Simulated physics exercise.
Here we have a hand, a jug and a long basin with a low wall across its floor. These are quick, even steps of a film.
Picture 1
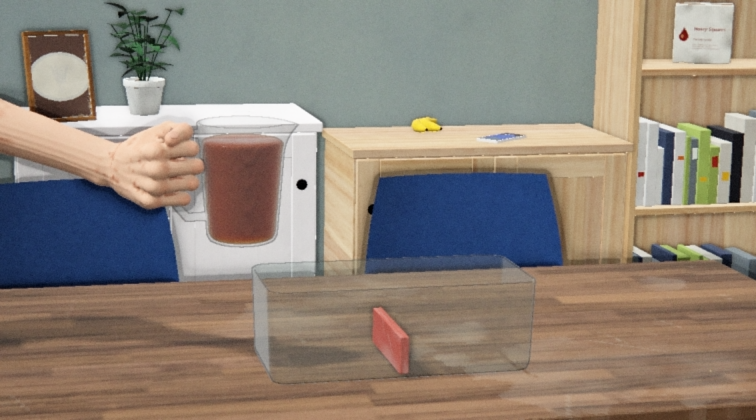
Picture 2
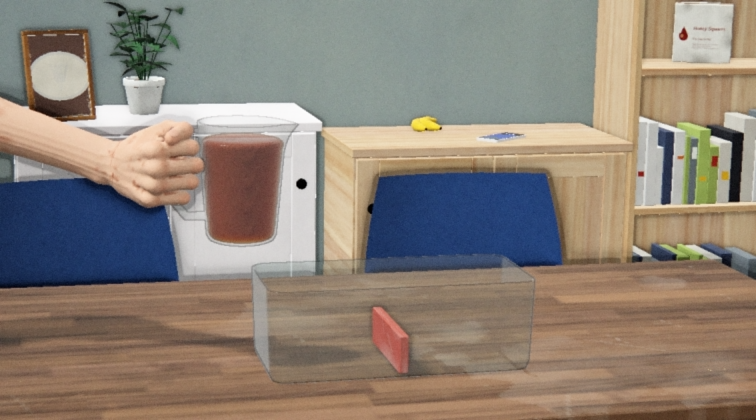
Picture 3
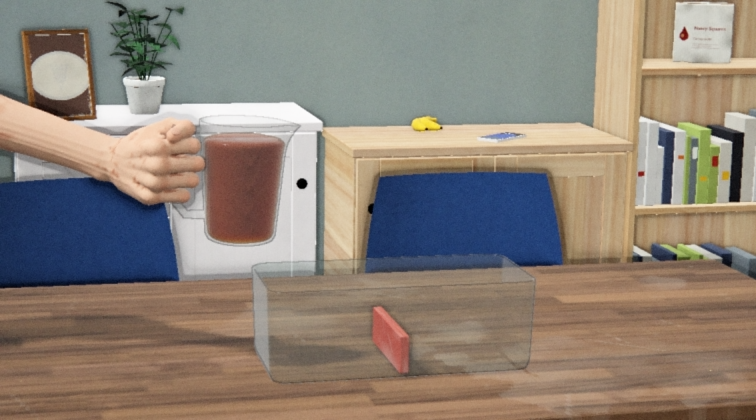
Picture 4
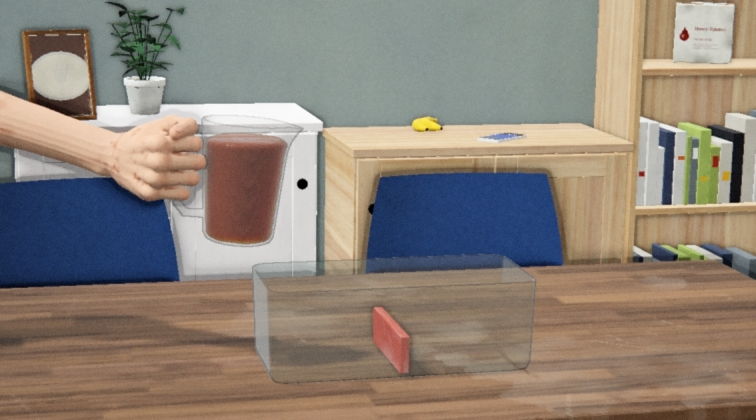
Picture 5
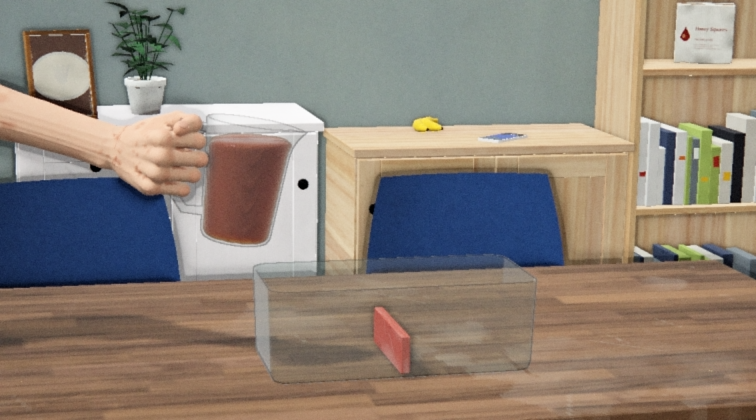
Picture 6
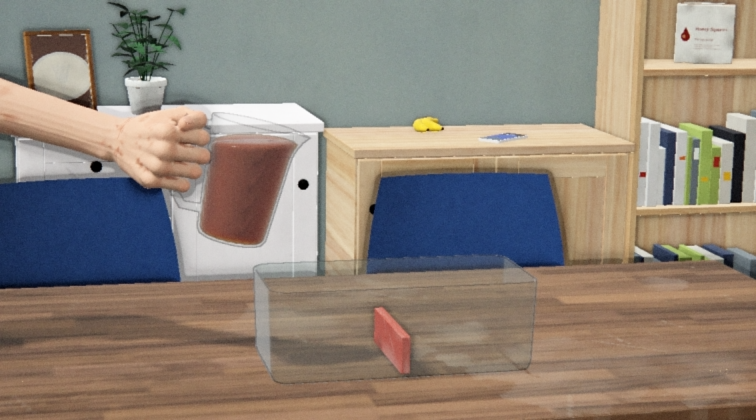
A hand holding a glass jug of reddish-brown tea, slowly tilting it rightward above a clear basin with a low red wall.
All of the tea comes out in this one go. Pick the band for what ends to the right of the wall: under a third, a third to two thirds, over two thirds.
It comes to less than a third.
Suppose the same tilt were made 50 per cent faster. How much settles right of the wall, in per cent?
Roughly 5 in a hundred.
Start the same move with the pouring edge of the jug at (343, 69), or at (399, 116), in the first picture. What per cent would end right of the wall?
First some 90, then 95 per cent.
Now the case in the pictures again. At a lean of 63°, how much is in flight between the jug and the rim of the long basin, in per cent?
Roughly 10 in a hundred.
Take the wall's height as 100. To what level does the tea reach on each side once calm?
Left: 70 %. Right: 0 %.
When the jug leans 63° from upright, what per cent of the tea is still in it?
Some 85 per cent.
A moment on, the jug is tipped part way and 83 per cent is still to pour, 5 is left of the wall and 0 right of it.
Next, the jug is tipped on its side and 34 per cent is still to pour, 50 is left of the wall and 1 right of it.
Then the jug is tipped right over and 2 per cent is still to pour, 90 is left of the wall and 4 right of it.
Later the jug is tipped right over and 0 per cent is still to pour, 93 is left of the wall and 5 right of it.
At rest 93 per cent lies left of the wall, 5 right of it and 3 outside.
